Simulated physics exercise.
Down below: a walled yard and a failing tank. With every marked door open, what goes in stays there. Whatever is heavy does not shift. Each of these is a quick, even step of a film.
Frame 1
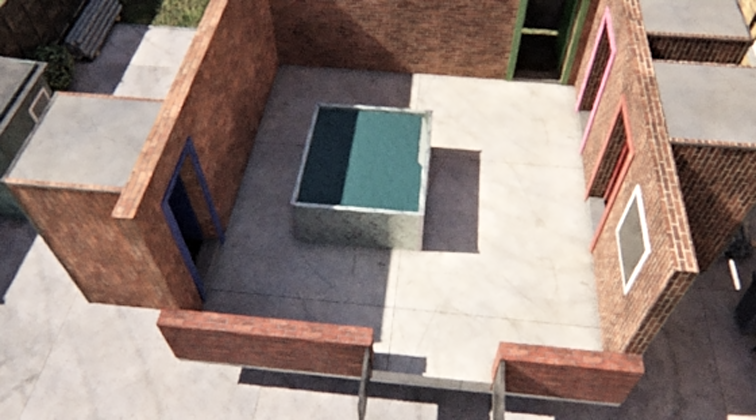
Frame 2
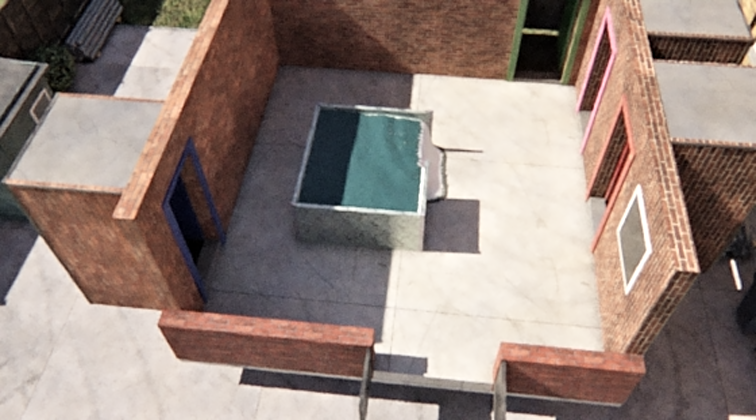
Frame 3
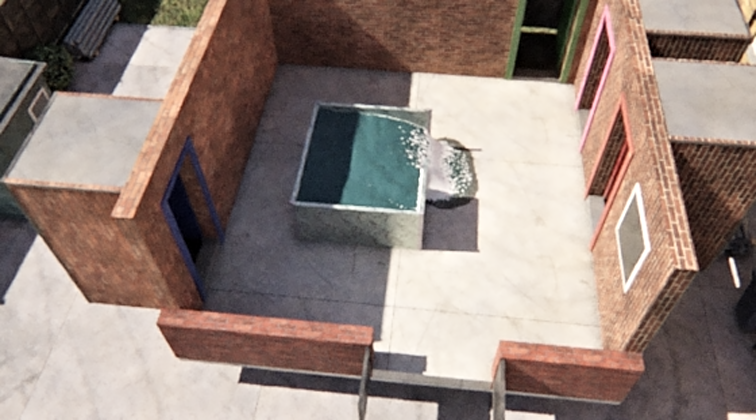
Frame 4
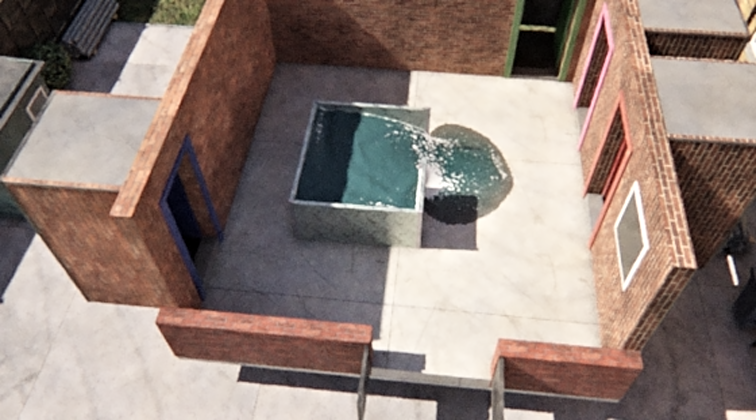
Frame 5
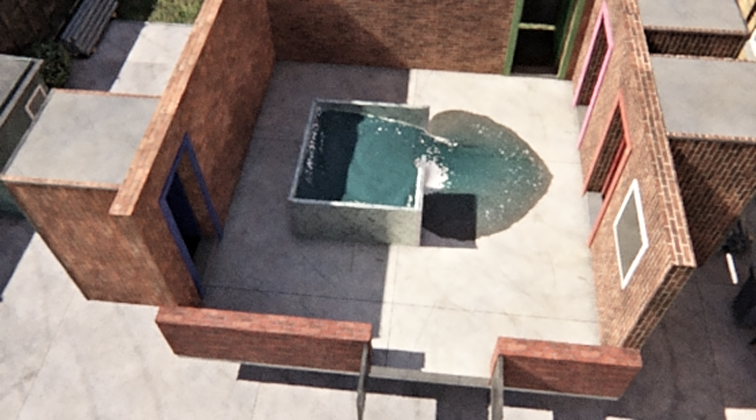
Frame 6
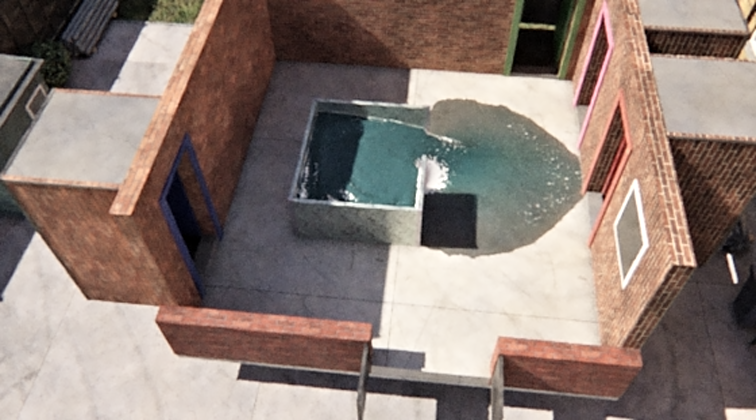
In a brick-walled yard seen from above, a square open tank of still, blue-green water sits on pale paving, partly in shadow. Water bursts from its right side, turning white and splashing, then spreads rightward across the ground in a widening rounded sheet while the level in the tank drops.
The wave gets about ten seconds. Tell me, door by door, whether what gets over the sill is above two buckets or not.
Pink door: Above; red door: Above; green door: Above; blue door: Not above.
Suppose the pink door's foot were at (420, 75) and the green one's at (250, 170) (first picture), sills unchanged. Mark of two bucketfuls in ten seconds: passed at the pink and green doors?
Door by door: Pink door is spared, green door is spared.
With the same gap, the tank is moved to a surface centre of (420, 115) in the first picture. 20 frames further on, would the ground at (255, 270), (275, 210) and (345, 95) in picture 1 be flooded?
In order: Untouched, untouched, untouched.
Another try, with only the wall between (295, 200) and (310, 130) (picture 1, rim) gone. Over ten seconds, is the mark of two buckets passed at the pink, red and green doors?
Checking each one, pink door crosses the line, then red door comes up short, then green door crosses the line.
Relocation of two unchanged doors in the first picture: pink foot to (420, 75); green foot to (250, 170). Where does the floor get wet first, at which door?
Answer: The door marked red.
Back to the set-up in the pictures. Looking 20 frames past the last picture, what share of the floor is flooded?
45 %, roughly.
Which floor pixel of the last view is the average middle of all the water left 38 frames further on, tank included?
The centre of mass sits at about (446, 186).
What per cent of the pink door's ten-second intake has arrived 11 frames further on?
It should be near 35 percent of the ten-second total.
A moment on, water covers 35 % of the floor; the pink door over two buckets in, the red door over two buckets in, the green door wet at the sill, nothing in, the blue door not reached.
Next, water covers 35 % of the floor; the pink door far over two buckets in, the red door far over two buckets in, the green door over two buckets in, the blue door not reached.
Then, water covers 45 % of the floor; the pink door far over two buckets in, the red door far over two buckets in, the green door far over two buckets in, the blue door not reached.
Later, water covers 90 % of the floor; the pink door far over two buckets in, the red door far over two buckets in, the green door far over two buckets in, the blue door not reached.
In the end, water covers 100 % of the floor; the pink door far over two buckets in, the red door far over two buckets in, the green door far over two buckets in, the blue door wet at the sill, nothing in.
